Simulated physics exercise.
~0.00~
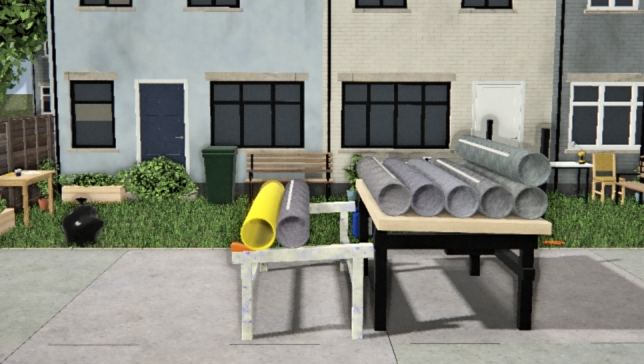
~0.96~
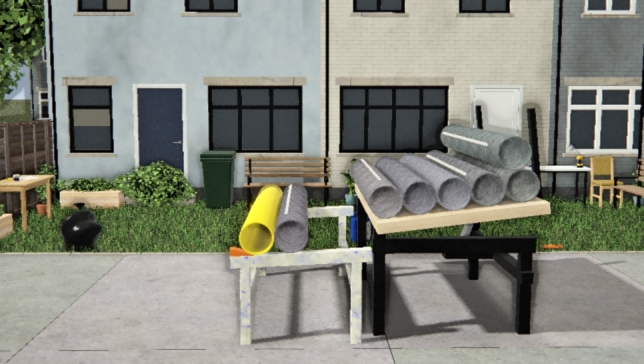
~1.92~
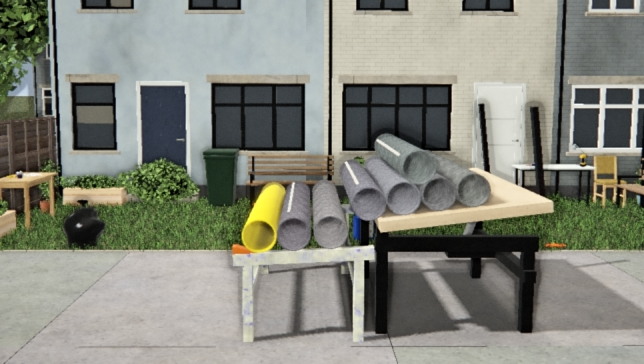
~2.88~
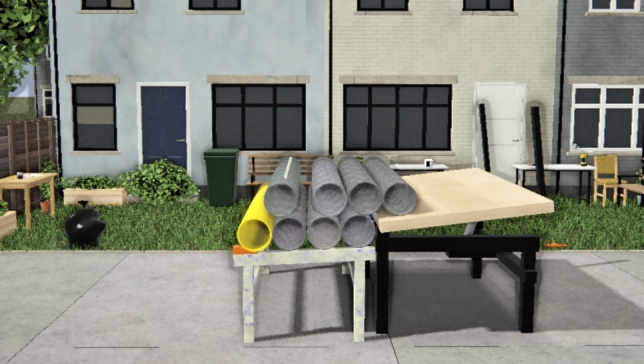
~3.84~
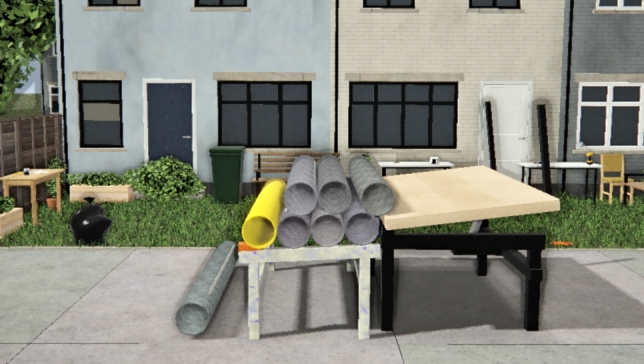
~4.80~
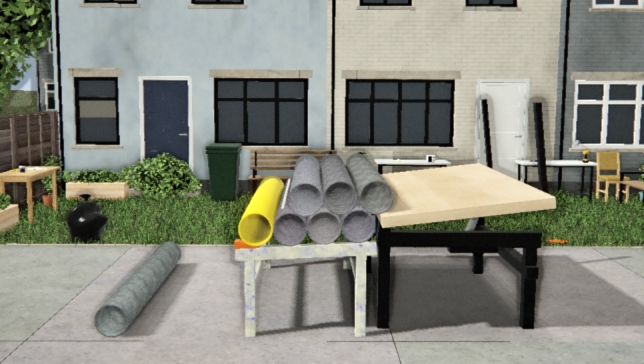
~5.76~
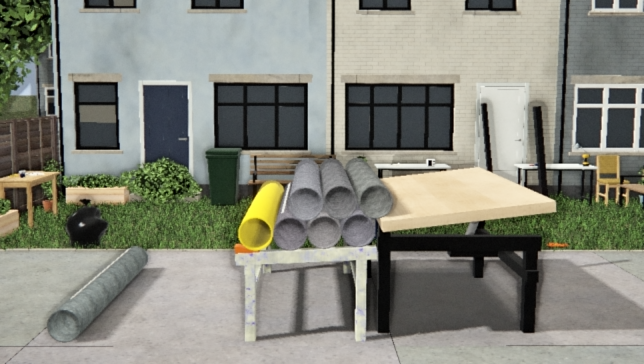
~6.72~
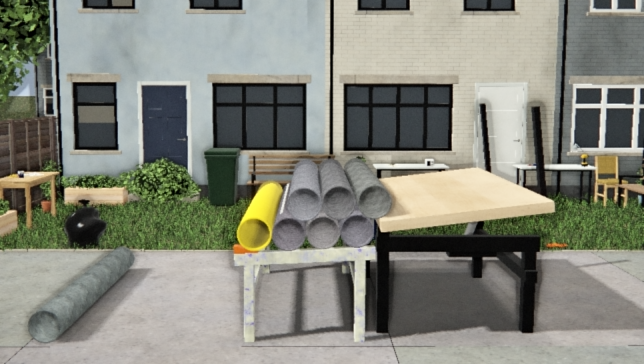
Paved yard behind terraced houses, grey pipes rolling left off a tilting table onto a rack, one dropping past the yellow pipe.
